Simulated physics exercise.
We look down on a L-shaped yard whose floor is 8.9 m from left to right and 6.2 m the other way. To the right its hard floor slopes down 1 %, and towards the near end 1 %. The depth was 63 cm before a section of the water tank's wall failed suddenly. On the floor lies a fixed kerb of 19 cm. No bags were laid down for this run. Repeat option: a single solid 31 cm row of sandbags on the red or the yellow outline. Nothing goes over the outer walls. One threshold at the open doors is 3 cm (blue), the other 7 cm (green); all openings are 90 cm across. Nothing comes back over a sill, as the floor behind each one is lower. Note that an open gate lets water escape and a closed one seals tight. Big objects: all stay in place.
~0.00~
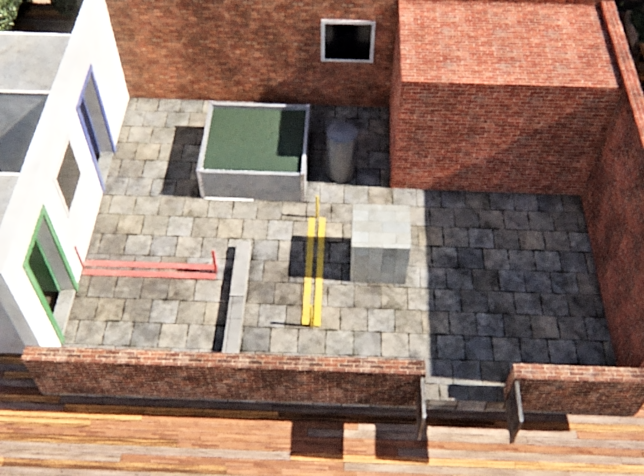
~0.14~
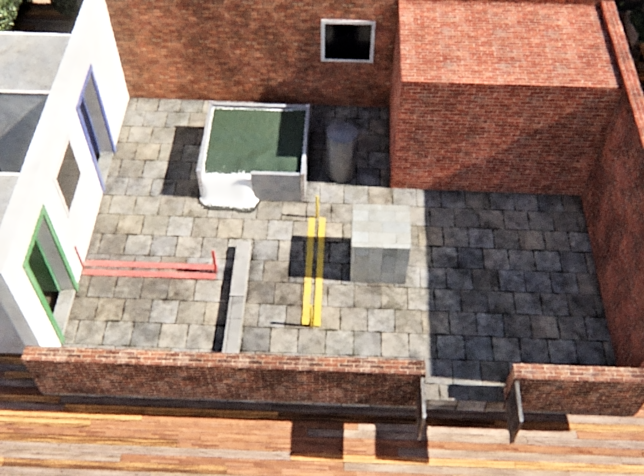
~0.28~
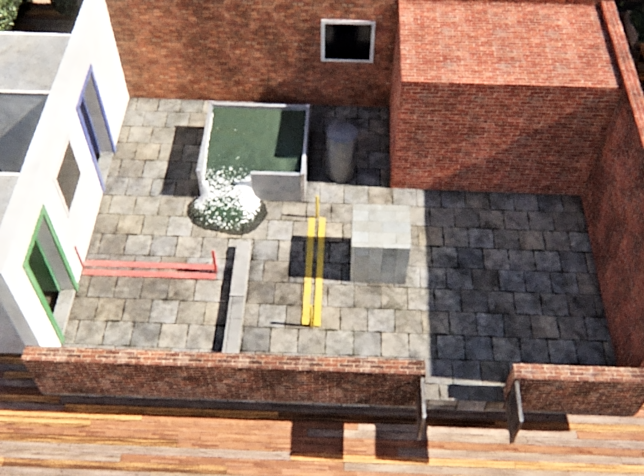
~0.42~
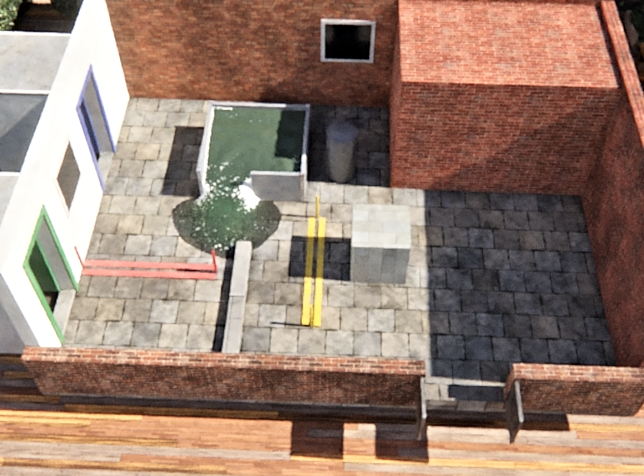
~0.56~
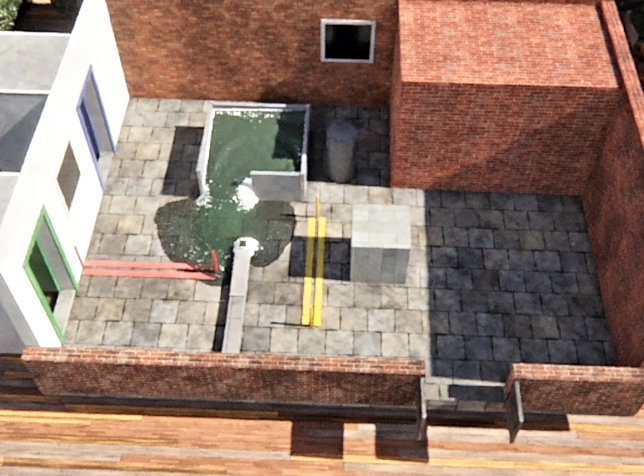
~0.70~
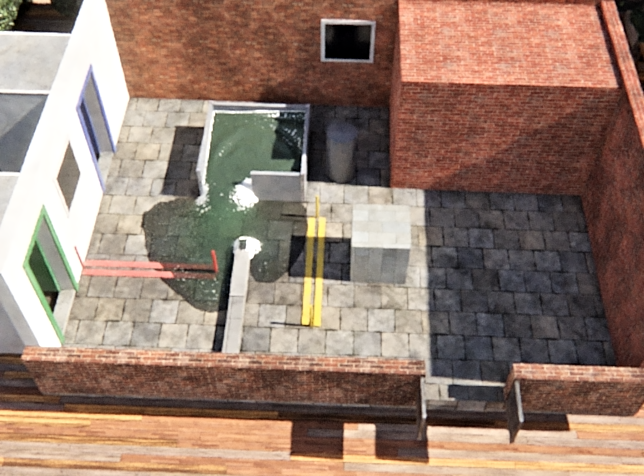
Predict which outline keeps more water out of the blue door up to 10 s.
The row does better on yellow.
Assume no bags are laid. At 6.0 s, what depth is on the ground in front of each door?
So blue stands at 4 cm, while green stands at 11 cm.
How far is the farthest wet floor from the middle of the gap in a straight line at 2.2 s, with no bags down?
About 4.4 metres.
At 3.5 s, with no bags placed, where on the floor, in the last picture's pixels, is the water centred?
The water's centre sits near (221, 255).
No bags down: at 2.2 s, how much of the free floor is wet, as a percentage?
The flood covers close to 35 per cent of the floor.
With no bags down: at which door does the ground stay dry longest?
The blue door.
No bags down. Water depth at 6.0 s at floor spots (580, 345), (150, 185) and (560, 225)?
I'd estimate 2, 4 and 0 centimetres.
After 1.4 s water covers 25 % of the floor and is deepest (35 cm) near (219, 200) in the run without bags; in at the blue door, 0 L with no bags, 0 L with the row on red, 0 L on yellow.
After 2.2 s water covers 35 % of the floor and is deepest (38 cm) near (67, 370) in the run without bags; in at the blue door, 0 L with no bags, 0 L with the row on red, 0 L on yellow.
After 3.5 s water covers 35 % of the floor and is deepest (24 cm) near (135, 372) in the run without bags; in at the blue door, 0 L with no bags, 1 L with the row on red, 0 L on yellow.
After 6.0 s water covers 55 % of the floor and is deepest (16 cm) near (181, 374) in the run without bags; in at the blue door, 0 L with no bags, 11 L with the row on red, 0 L on yellow.
After 10.0 s water covers 70 % of the floor and is deepest (11 cm) near (158, 373) in the run without bags; in at the blue door, 2 L with no bags, 18 L with the row on red, 2 L on yellow.
